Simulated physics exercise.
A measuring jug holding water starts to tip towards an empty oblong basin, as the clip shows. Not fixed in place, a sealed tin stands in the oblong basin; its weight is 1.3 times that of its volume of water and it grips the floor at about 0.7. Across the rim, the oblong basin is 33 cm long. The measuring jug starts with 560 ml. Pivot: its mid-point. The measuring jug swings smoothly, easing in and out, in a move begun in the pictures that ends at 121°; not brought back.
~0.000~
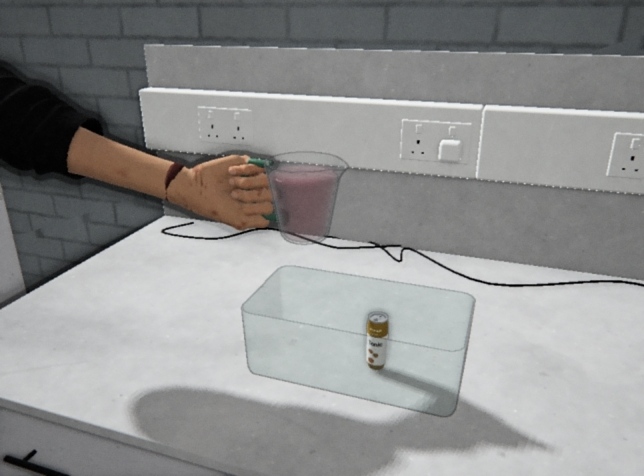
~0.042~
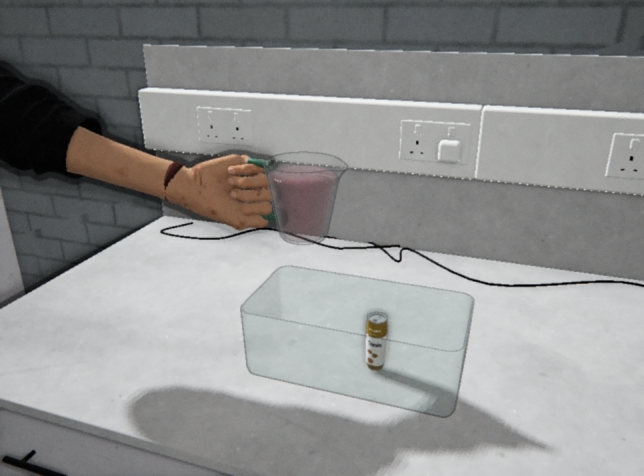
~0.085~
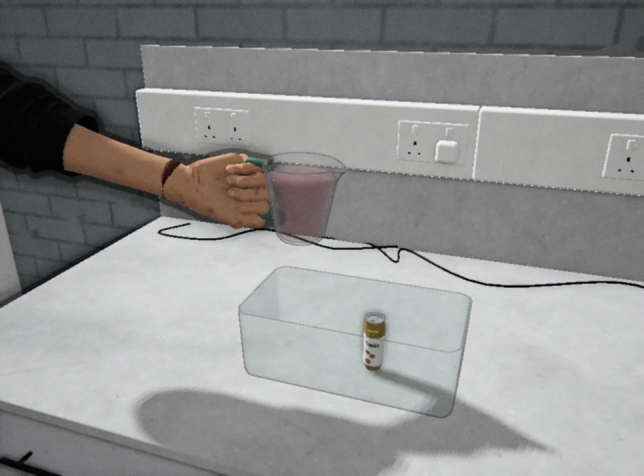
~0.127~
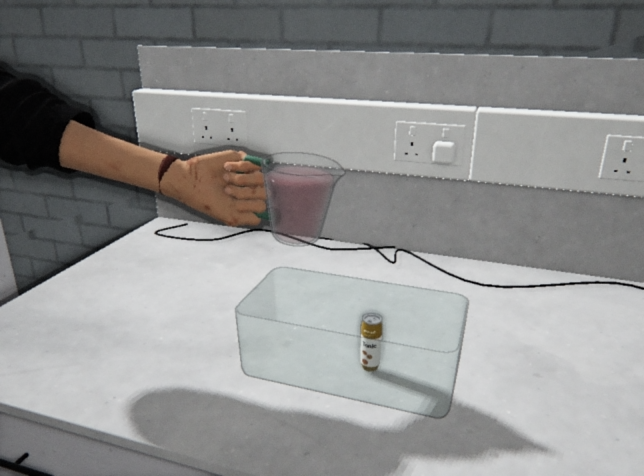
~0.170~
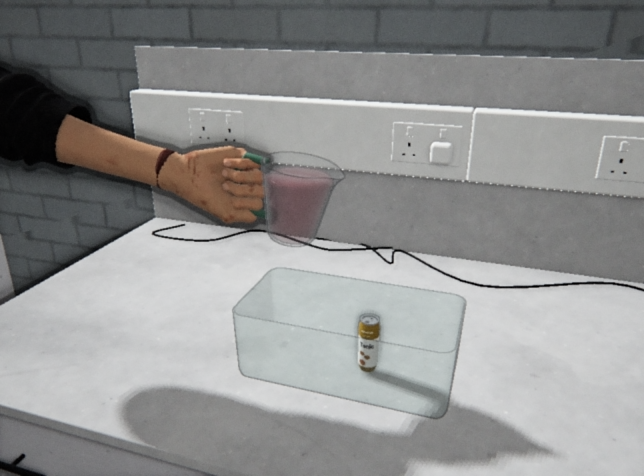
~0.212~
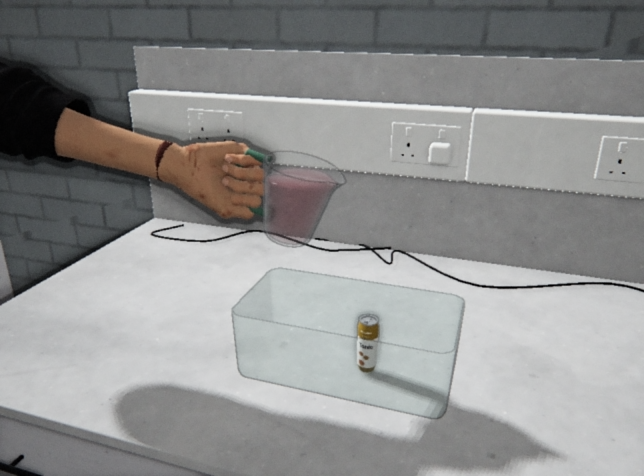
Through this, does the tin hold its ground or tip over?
Most probably it will stay balanced.
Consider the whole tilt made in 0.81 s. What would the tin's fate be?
Then the tin tumbles.
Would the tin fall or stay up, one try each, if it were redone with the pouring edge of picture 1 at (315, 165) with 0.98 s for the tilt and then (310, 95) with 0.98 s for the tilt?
Run one: It tumbles. Run two: It tumbles.
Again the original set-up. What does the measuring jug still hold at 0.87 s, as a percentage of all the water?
Close to 5 in a hundred.
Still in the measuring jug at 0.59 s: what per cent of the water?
Fraction remaining: Approx. 62 per cent.
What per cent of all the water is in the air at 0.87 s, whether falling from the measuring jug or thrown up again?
About 14 % of the total.
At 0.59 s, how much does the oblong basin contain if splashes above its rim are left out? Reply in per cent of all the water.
Close to 10 in a hundred.
Then, 0.59 s in, the tilt is 80° and 63 per cent is still to pour; the tin stands where it began.
Then, 0.87 s in, the tilt is 117° and 5 per cent is still to pour; the tin stands where it began.
Then, 1.16 s in, the tilt is 121° and 0 per cent is still to pour; the tin stands 1 cm from where it began.
Then, 1.48 s in, the tilt is 121° and 0 per cent is still to pour; the tin stands 1 cm from where it began.
Finally, the tin stands 1 cm from where it began.
